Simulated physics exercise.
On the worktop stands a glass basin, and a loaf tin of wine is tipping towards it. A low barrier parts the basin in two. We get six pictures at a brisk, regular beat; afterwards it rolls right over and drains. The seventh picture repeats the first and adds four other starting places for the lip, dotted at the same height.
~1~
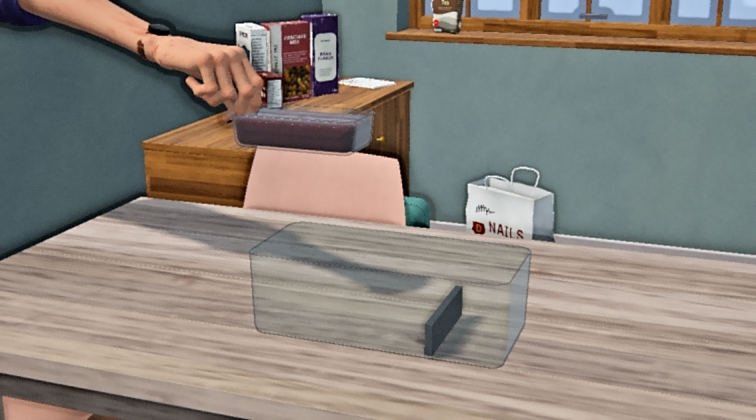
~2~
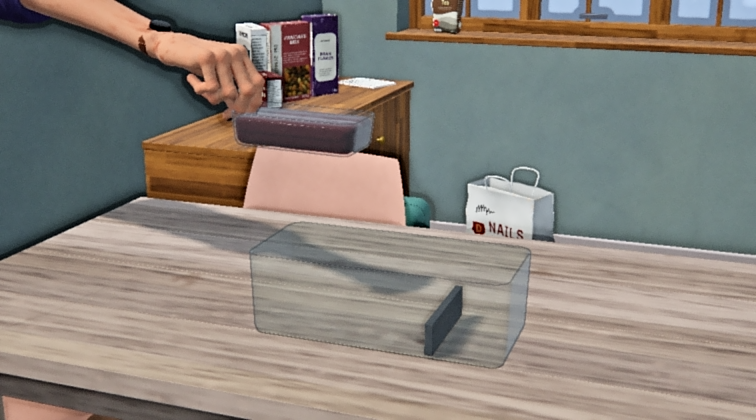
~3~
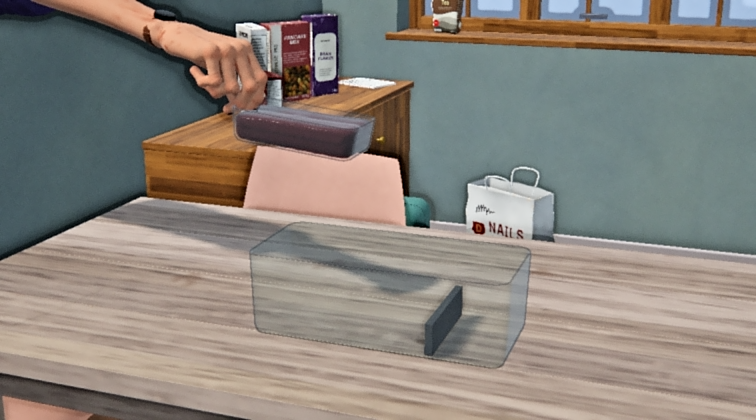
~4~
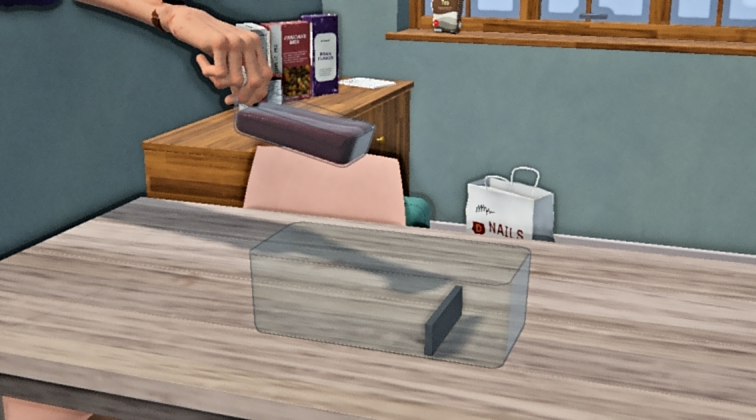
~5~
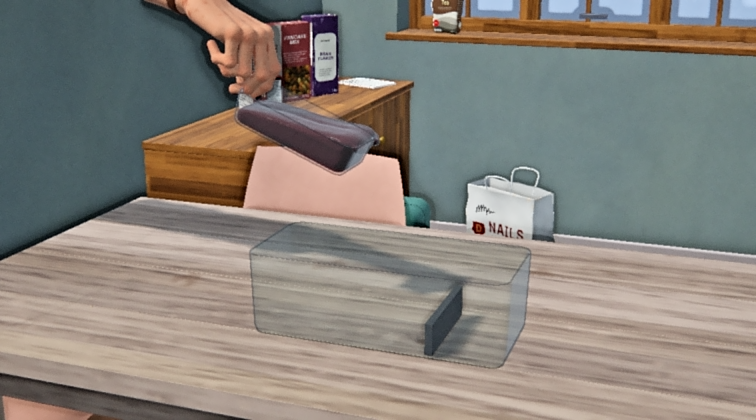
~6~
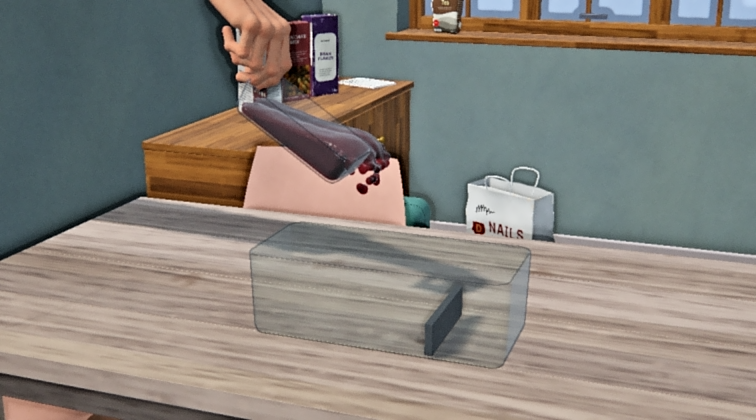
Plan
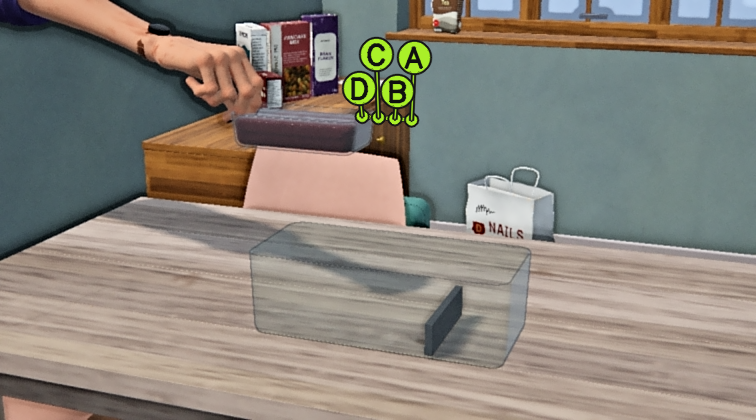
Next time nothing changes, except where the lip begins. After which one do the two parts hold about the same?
The answer is spot B.
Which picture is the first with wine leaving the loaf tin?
In picture 5.
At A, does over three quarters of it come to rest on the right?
No.
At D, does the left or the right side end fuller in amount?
The left side.
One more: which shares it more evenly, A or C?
That is spot A.
On the marked copy, A at (411, 120); B at (394, 118); C at (378, 117); D at (362, 116).
For spot A, about 30 % ends left of the wall and 65 % right of it; 5 % is lost outside.
For spot B, about 51 % ends left of the wall and 45 % right of it; 3 % is lost outside.
For spot C, about 81 % ends left of the wall and 8 % right of it; 12 % is lost outside.
For spot D, about 90 % ends left of the wall and 6 % right of it; 4 % is lost outside.
